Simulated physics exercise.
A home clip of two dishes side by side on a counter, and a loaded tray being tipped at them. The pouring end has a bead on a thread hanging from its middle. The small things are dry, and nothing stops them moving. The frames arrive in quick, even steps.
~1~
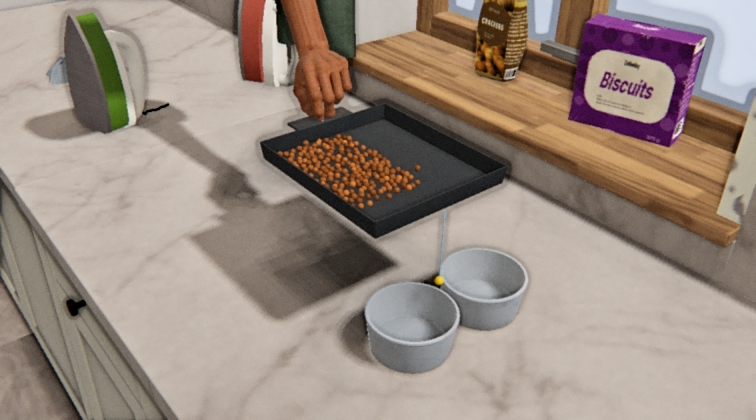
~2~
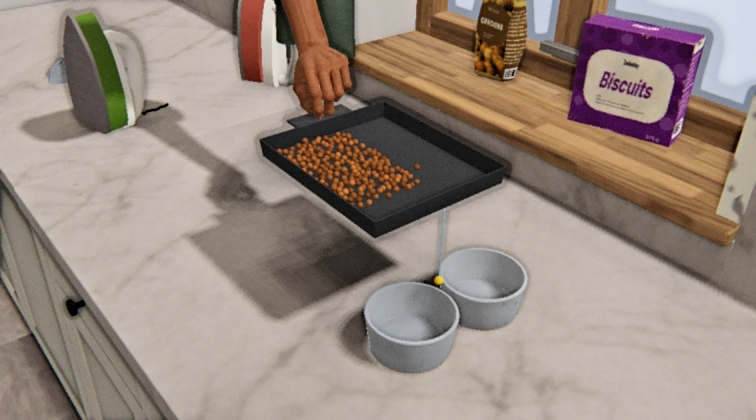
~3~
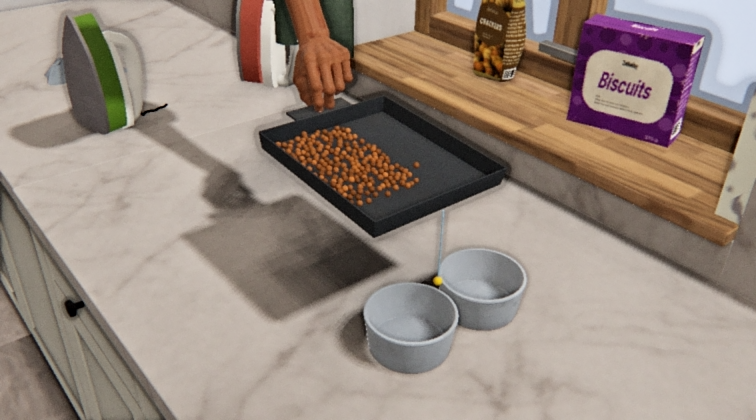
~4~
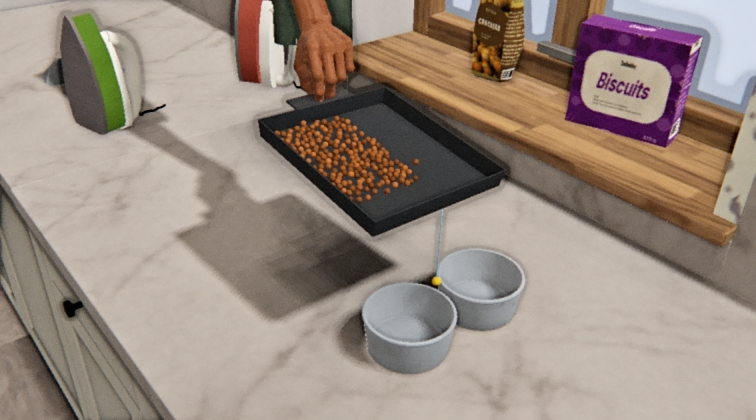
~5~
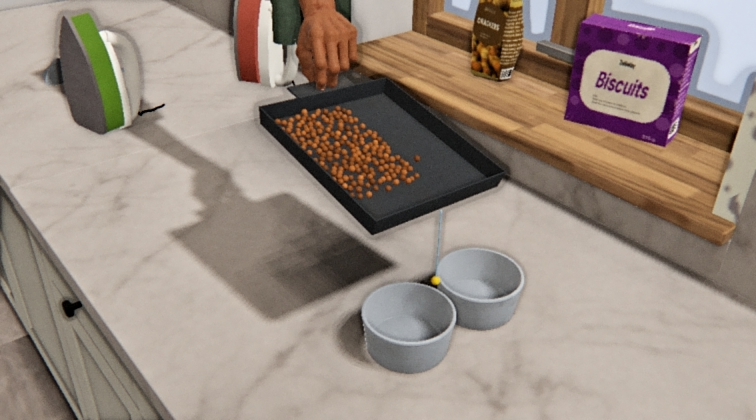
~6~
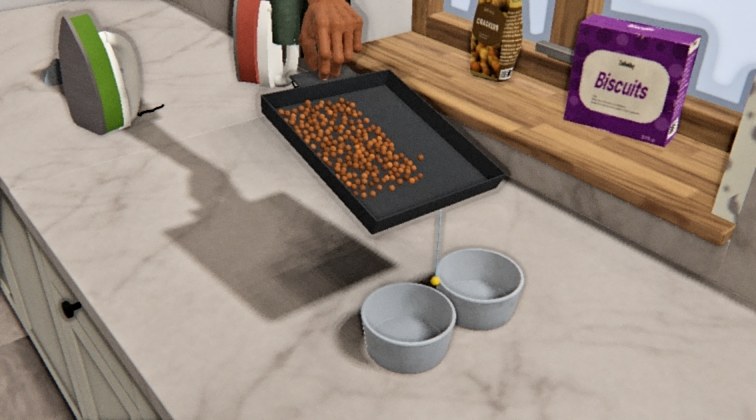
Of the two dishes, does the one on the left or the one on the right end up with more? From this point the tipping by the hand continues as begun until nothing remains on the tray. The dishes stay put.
The right dish.
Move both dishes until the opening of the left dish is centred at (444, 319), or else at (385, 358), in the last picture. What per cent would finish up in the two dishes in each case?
It comes to about 90 per cent the first time and about 40 per cent the second.
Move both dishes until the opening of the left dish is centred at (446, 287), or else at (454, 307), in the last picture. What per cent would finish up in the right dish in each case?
It works out to 20 percent and then 40 percent.
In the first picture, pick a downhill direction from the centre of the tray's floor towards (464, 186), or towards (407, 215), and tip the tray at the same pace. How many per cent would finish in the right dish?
About 90 % and about 0 %.
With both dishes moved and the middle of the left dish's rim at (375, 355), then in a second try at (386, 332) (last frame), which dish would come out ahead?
Try 1: The right-side dish; try 2: The right-side dish.
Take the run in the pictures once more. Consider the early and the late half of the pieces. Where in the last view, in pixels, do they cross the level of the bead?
About (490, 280), and after that about (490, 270).
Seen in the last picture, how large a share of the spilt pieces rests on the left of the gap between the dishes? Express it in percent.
That would be roughly 10 per cent.
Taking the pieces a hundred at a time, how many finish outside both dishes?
Close to 30 %, give or take.
Soon after the last picture, tray tipped steeply; nearly all on the tray; a stray few outside both; a stray few in the air.
A little later, tray tipped past a quarter turn; most on the tray; a small part in the right dish; a small part outside both; about a quarter in the air.
Later still, tray tipped past a quarter turn; a stray few in the left dish; about two thirds in the right dish; about a third outside both.
By the end, tray tipped past a quarter turn; a stray few in the left dish; about two thirds in the right dish; about a third outside both.
